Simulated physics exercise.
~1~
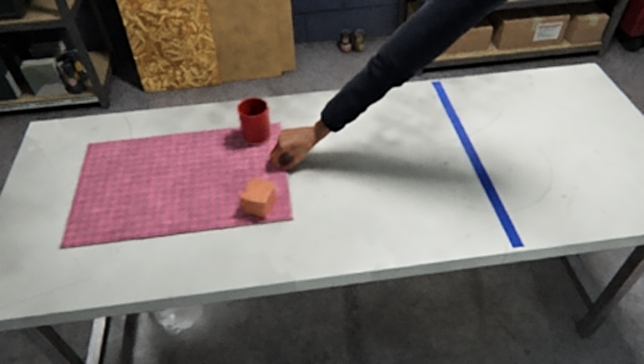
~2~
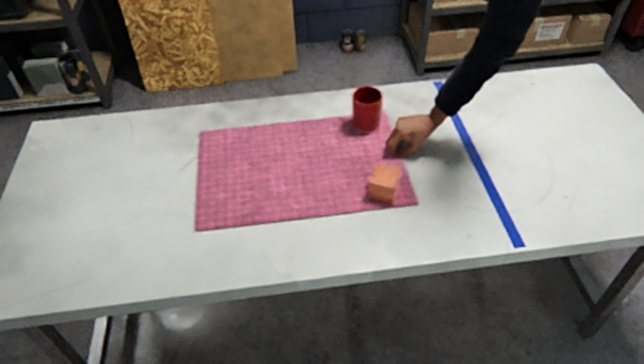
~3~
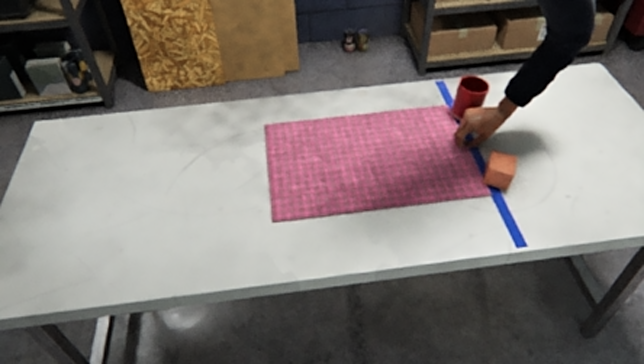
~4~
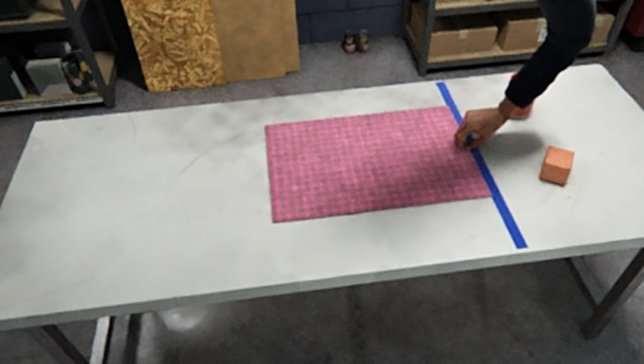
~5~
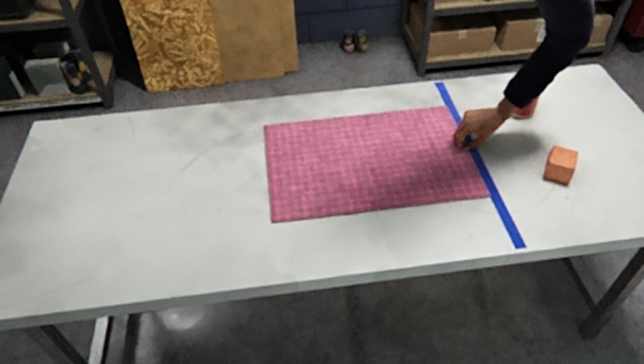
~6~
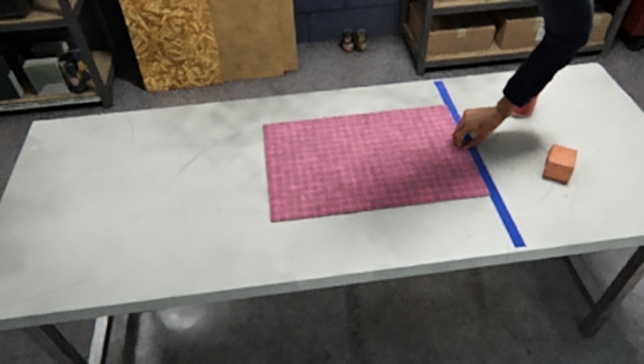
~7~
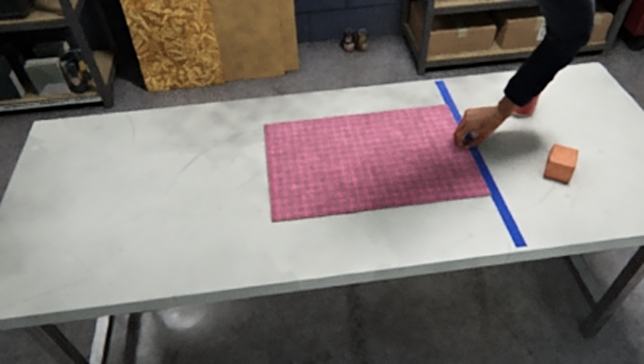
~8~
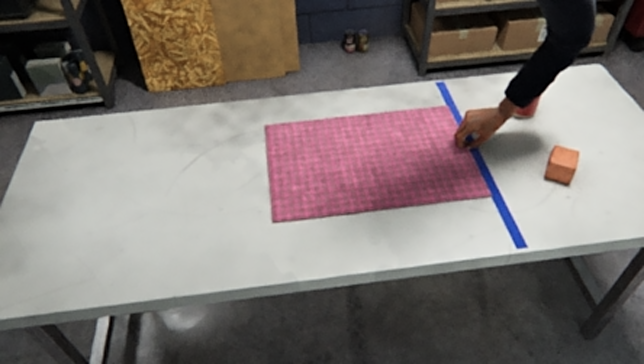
A hand in a dark sleeve grips the right edge of a pink place mat on a long white table in a workshop, seen from above and in front. A red mug stands near the mat's far right corner and an orange block sits near the closer one, with blue tape across the table to the right. The hand tows the mat rightward, carrying both along, and stops with its hem at the tape. The block and mug slide on past the hem. They come to rest beyond the tape, the mug upright and partly hidden behind the arm.
